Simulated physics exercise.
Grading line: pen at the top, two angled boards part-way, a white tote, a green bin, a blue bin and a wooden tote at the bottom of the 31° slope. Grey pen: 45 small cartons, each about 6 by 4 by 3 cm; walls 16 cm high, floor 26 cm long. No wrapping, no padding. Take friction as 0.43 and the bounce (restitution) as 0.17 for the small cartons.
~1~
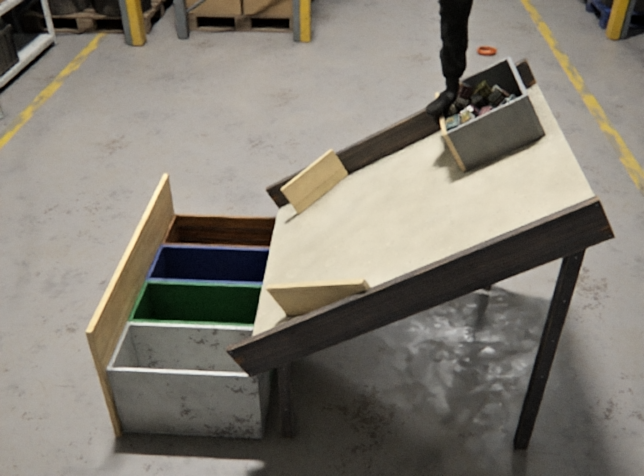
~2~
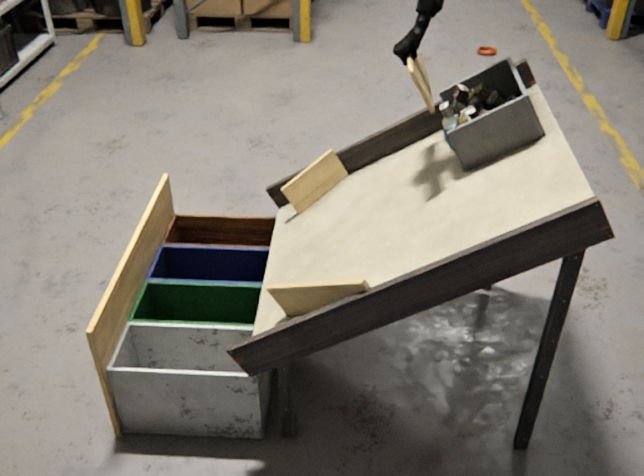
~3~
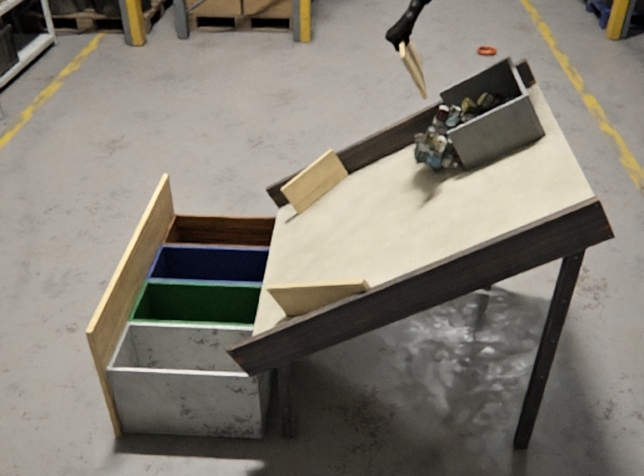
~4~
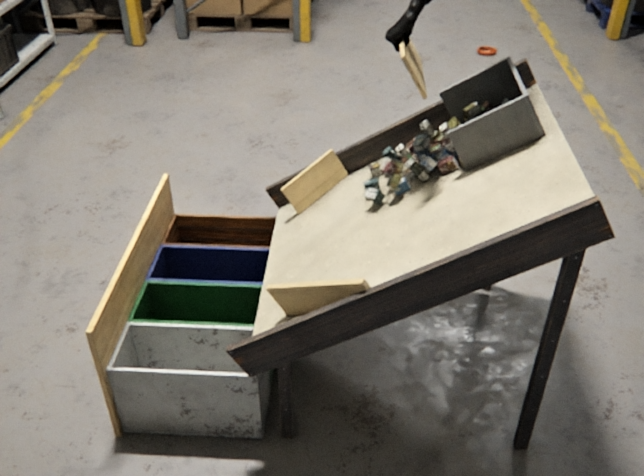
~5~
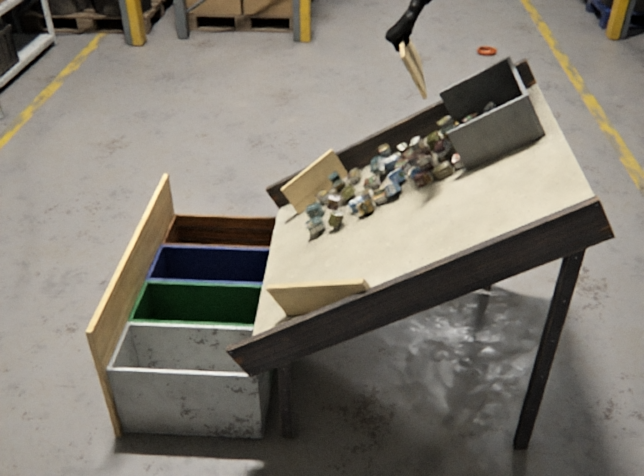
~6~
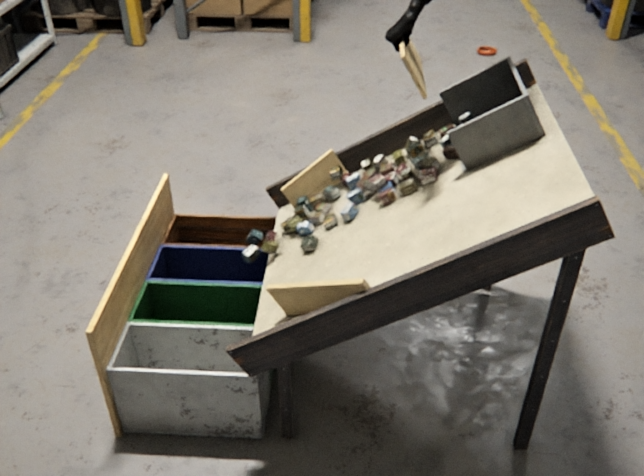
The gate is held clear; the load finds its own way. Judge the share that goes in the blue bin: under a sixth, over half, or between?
Expect more than half of the load in the blue bin.
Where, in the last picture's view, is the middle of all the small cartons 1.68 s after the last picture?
Around (212, 310).
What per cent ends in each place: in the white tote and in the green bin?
Roughly 0 and 0 per cent.
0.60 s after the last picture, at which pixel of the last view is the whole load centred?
Around (229, 269).
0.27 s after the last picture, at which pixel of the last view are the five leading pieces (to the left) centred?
At about (190, 303).
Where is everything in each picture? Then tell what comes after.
In the first picture (each is followed by its nearest rim corner in this view), grey pen, (524, 96); blue bin, (271, 284); none out.
In the second picture, grey pen, (524, 96).
In the third picture, grey pen, (524, 96); 15 out, the lowest carton at (421, 140).
In the fourth picture, grey pen, (524, 96); 28 out, the lowest carton at (376, 169).
In the fifth picture, grey pen, (524, 96); 37 out, the lowest carton at (315, 211).
In the sixth picture, grey pen, (524, 96); blue bin, (271, 284); 43 out, the lowest carton at (255, 238).
Then, 0.27 s after the last picture, 1 in the green bin, 10 in the blue bin, 2 in the wooden tote, 29 on the slope and 3 in the air.
Then, 0.60 s after the last picture, 1 in the green bin, 24 in the blue bin, 6 in the wooden tote, 11 on the slope and 3 in the air.
Then, 1.08 s after the last picture, 1 in the green bin, 32 in the blue bin, 10 in the wooden tote, 1 on the slope and 1 in the air.
Outcome (1.68 s after the last picture), 1 in the green bin, 33 in the blue bin and 11 in the wooden tote. Asked share, 33 of 45, 73 per cent.
